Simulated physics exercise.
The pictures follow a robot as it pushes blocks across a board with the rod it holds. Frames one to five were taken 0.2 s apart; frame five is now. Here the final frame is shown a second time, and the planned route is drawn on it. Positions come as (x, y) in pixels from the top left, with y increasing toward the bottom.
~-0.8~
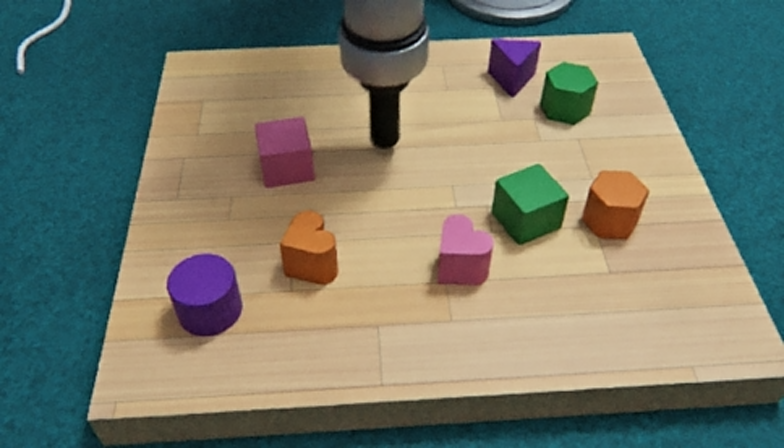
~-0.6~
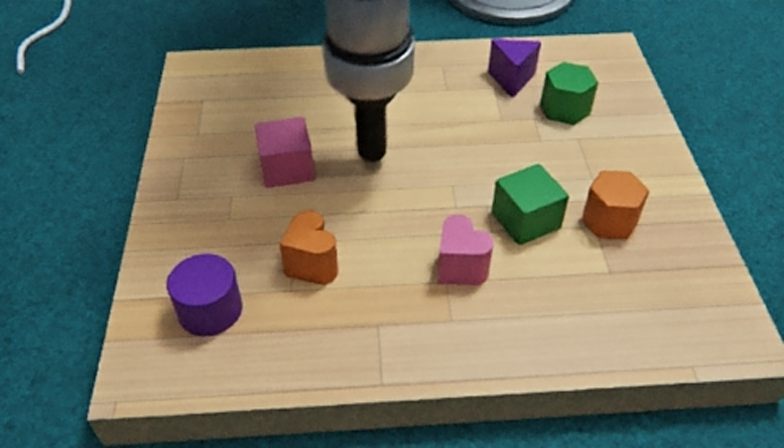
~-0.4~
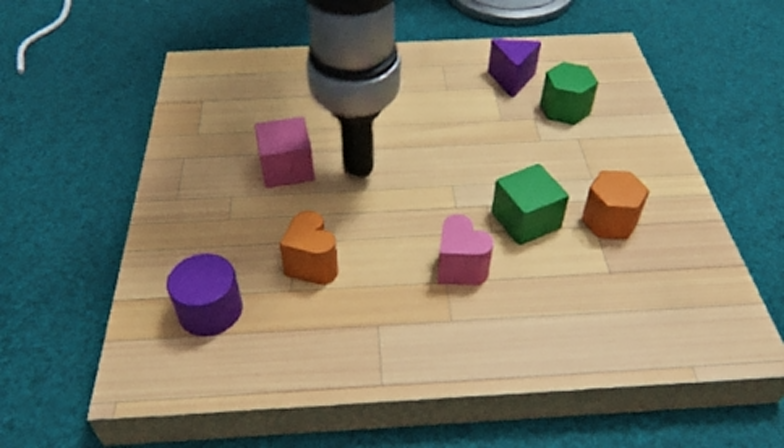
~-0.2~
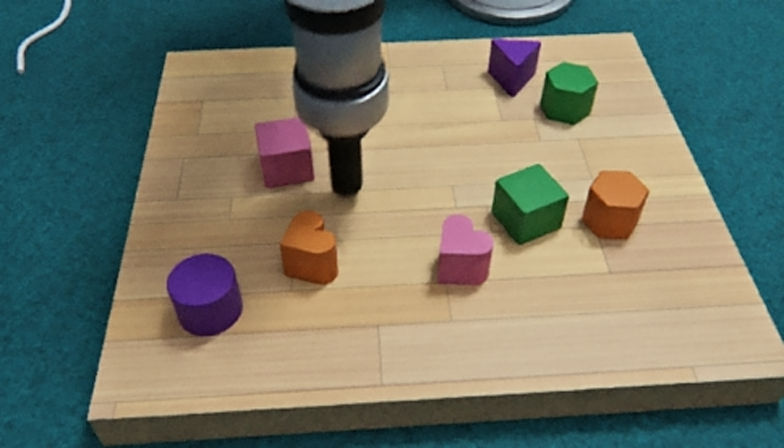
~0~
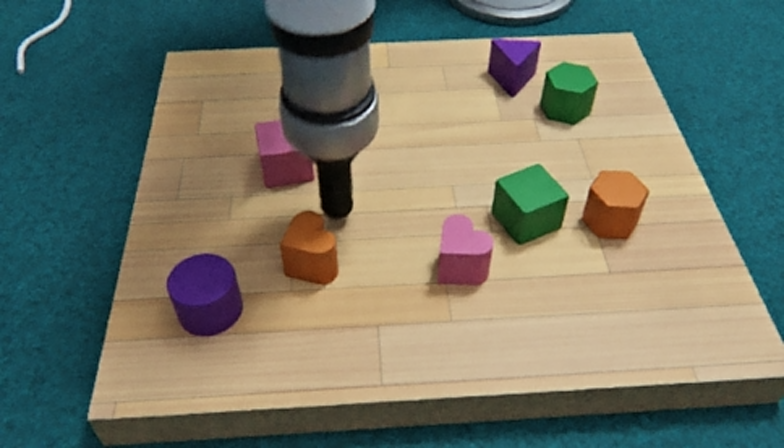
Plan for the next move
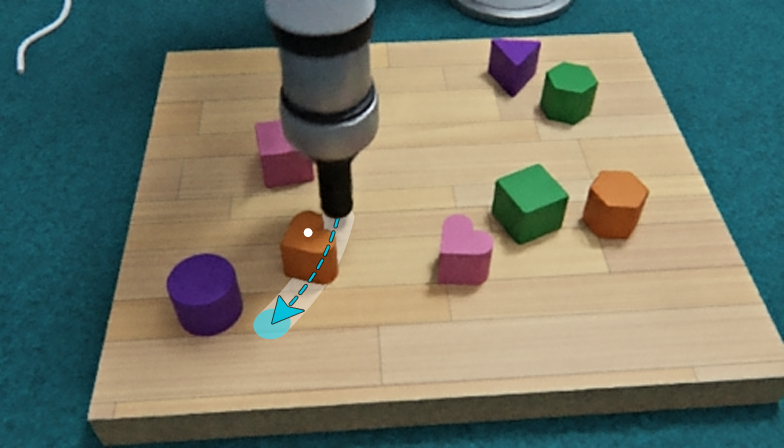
A robot arm with a black rod tip reaches over a pale wooden board on a teal surface, seen from above at an angle by a still camera. A pink cube, orange heart and purple cylinder sit on the left, a pink heart near the middle, and green, orange and purple blocks rightward. The arm moves steadily down and slightly left, nearing the orange heart, while every block stays still.
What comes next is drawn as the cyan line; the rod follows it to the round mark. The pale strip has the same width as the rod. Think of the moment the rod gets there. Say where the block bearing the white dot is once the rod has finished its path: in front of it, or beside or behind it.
Answer: Still ahead.
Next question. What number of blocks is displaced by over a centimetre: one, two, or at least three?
The number will come to 1.
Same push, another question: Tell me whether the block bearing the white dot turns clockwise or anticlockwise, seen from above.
From above, the block bearing the white dot will be seen to turn anti-clockwise.
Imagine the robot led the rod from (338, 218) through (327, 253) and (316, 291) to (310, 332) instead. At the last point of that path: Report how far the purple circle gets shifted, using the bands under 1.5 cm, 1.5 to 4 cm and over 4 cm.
Movement: Under 1.5 cm.
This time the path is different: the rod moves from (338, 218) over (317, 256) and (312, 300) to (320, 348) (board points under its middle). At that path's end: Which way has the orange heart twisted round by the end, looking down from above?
Looking down, it rotates clockwise.
Path on the board, from (338, 218) by way of (326, 253) and (304, 288) to (272, 324); the dot is on the orange heart.
The first path, step by step. One third of the way, rod (325, 244); orange heart (297, 253).
Two thirds of the way, rod (301, 281); orange heart (272, 293).
At the end, rod (270, 315); purple circle in place; orange heart (249, 332), turned 20° anticlockwise.
